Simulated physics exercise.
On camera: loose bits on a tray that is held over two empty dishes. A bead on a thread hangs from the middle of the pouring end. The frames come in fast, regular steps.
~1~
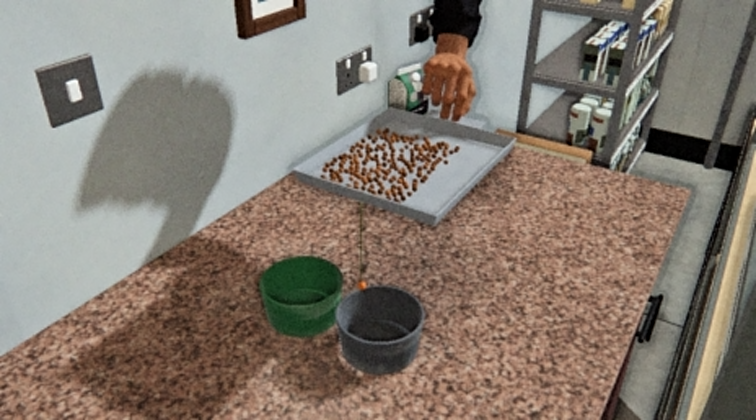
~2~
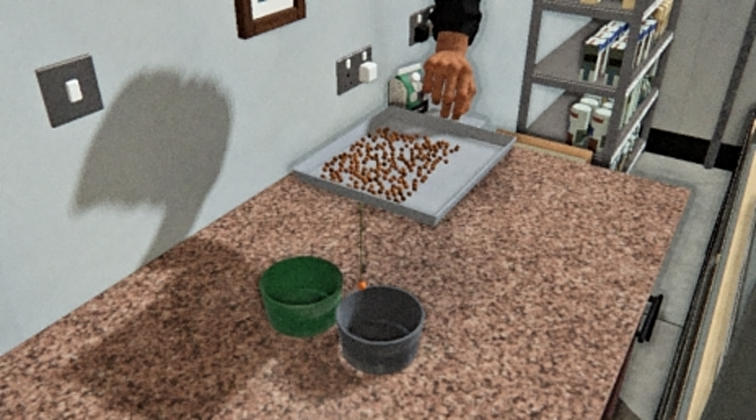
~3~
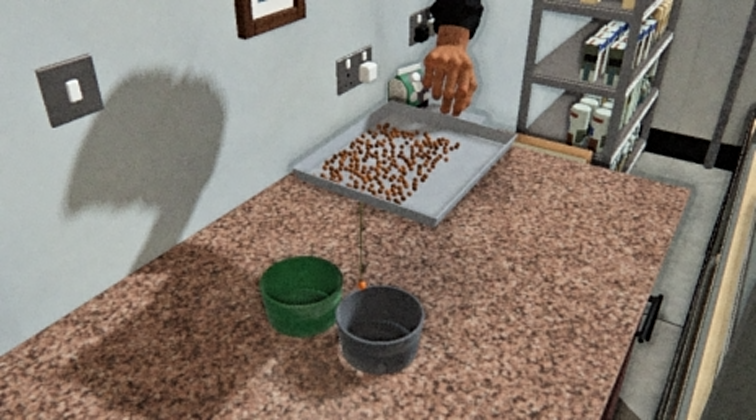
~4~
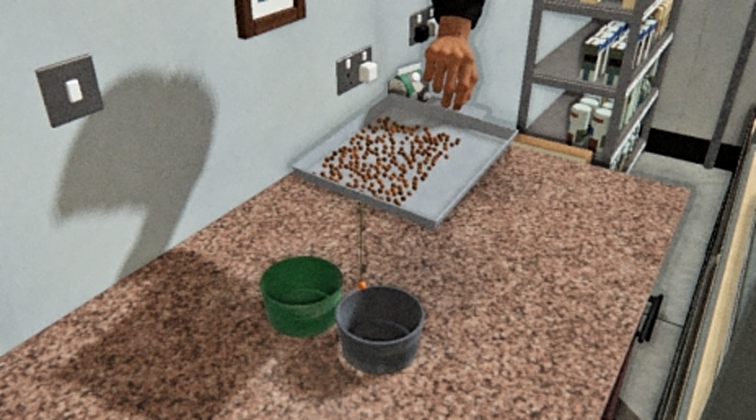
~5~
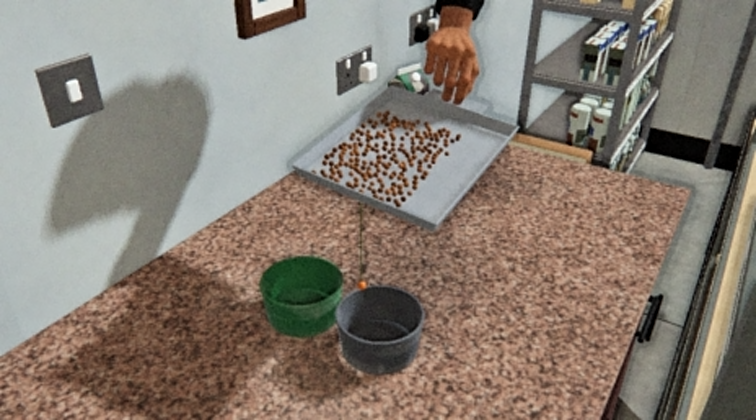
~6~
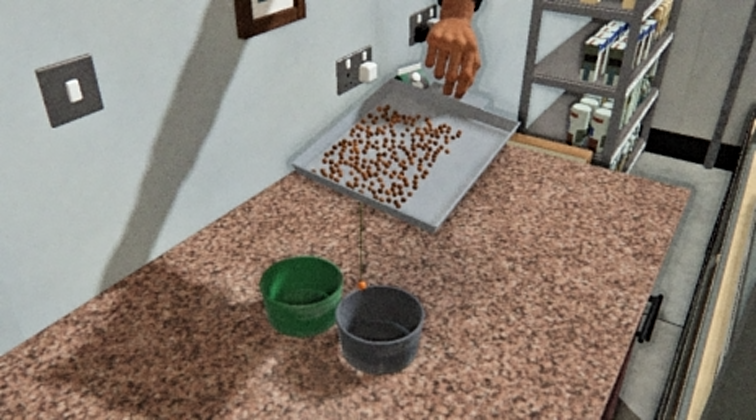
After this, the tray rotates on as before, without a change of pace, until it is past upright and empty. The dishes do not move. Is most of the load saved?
The two hold under half of the load.
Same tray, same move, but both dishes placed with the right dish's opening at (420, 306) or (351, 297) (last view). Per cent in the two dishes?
About 90 and 0 per cent.
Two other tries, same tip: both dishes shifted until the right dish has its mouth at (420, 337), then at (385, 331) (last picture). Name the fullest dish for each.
The first try: The right dish. The second: Right.
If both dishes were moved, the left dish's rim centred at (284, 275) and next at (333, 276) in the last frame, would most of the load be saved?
In turn: Under half; more than half.
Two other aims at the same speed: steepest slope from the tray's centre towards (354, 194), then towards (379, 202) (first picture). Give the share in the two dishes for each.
Roughly 80 per cent, and 60 per cent.
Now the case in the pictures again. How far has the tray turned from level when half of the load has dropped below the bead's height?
Roughly 85°.
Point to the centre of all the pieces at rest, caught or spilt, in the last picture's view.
Near (431, 364).
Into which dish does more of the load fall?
It is the dish on the right.
Just after the last frame, tray tipped steeply; almost all on the tray; just a few outside both; just a few in the air.
A moment on, tray tipped right over; about a tenth on the tray; roughly a third in the right dish; roughly half outside both; about a tenth in the air.
Further on, tray tipped past a quarter turn; roughly a third in the right dish; roughly two thirds outside both.
When it is over, tray tipped past a quarter turn; roughly a third in the right dish; not one in the left dish; roughly two thirds outside both.
